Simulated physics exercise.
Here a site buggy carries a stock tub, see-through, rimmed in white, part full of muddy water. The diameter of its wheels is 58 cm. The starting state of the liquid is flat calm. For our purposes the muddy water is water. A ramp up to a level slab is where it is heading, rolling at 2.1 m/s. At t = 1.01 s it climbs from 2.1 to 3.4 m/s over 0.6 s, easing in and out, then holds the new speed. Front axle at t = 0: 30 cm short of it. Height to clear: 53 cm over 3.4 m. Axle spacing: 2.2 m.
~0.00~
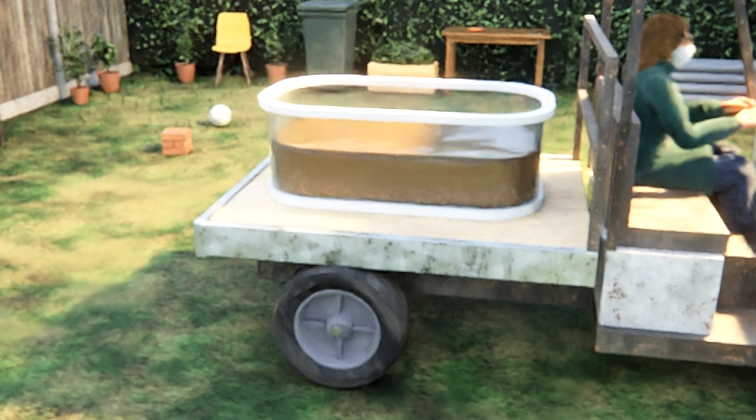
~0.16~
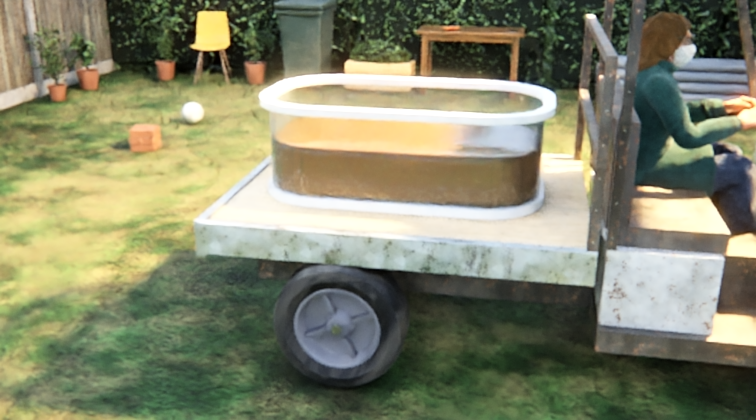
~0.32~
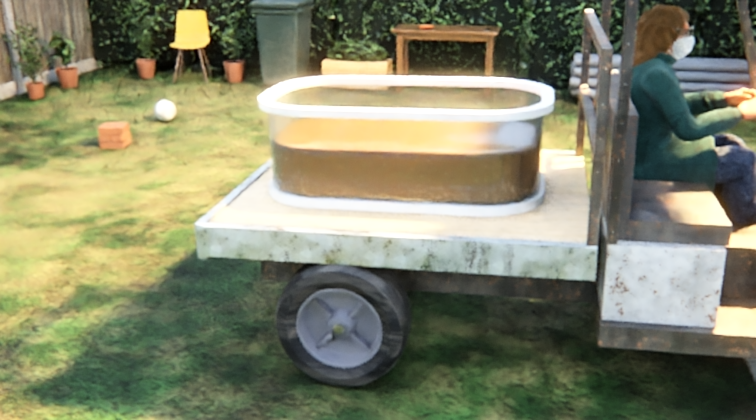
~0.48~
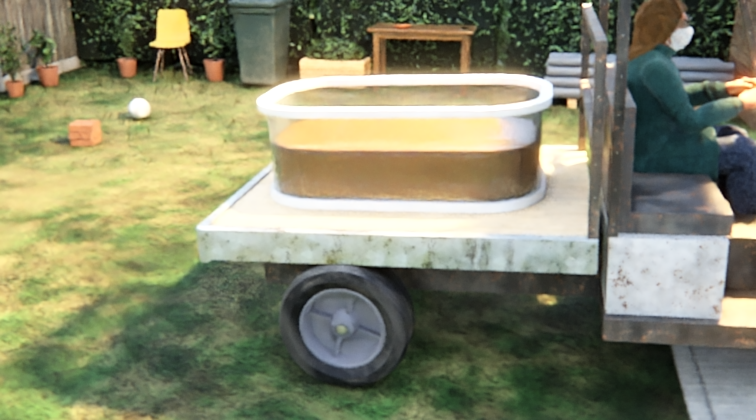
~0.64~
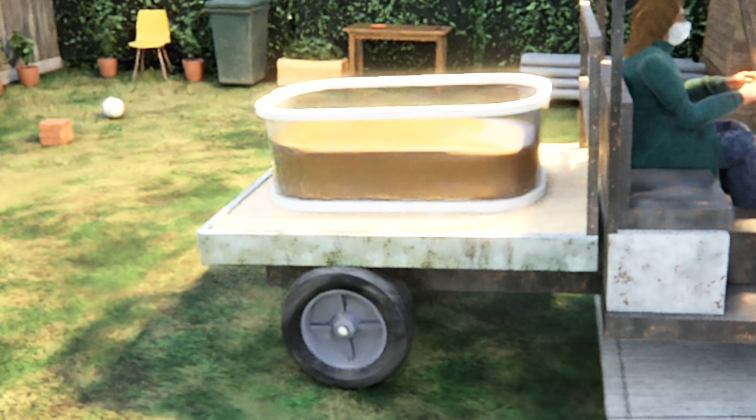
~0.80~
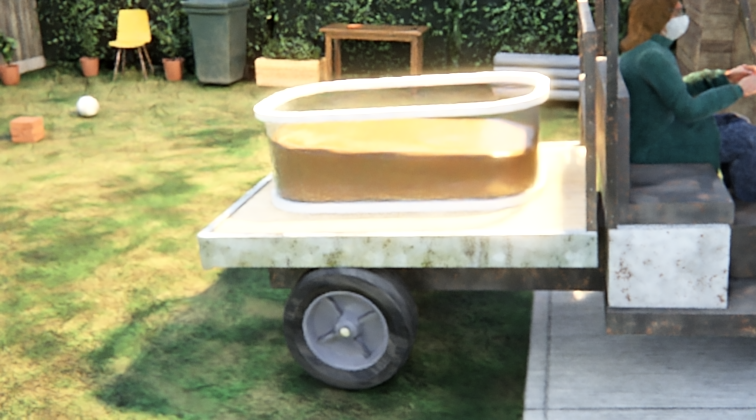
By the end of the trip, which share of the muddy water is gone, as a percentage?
Close to 11 per cent of the muddy water is gone.
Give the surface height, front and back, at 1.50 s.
It reads roughly 4 cm up front and 58 cm at the back.
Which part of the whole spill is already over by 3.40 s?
100 %.
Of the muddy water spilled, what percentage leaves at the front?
About 20 per cent.
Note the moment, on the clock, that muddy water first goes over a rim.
Around 1.7 s.
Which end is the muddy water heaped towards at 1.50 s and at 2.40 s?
Tilt: Towards the aft end, then towards the fore end.
After 1.50 s the surface is 3 cm up at the front and 58 cm at the back; nothing has left.
After 2.40 s the surface is 36 cm up at the front and 17 cm at the back; 8 per cent is out, over the back.
After 3.40 s the surface is 15 cm up at the front and 33 cm at the back; 11 per cent is out, over the back.
After 5.89 s 11 per cent is out, over the back, 21 of 190 litres.
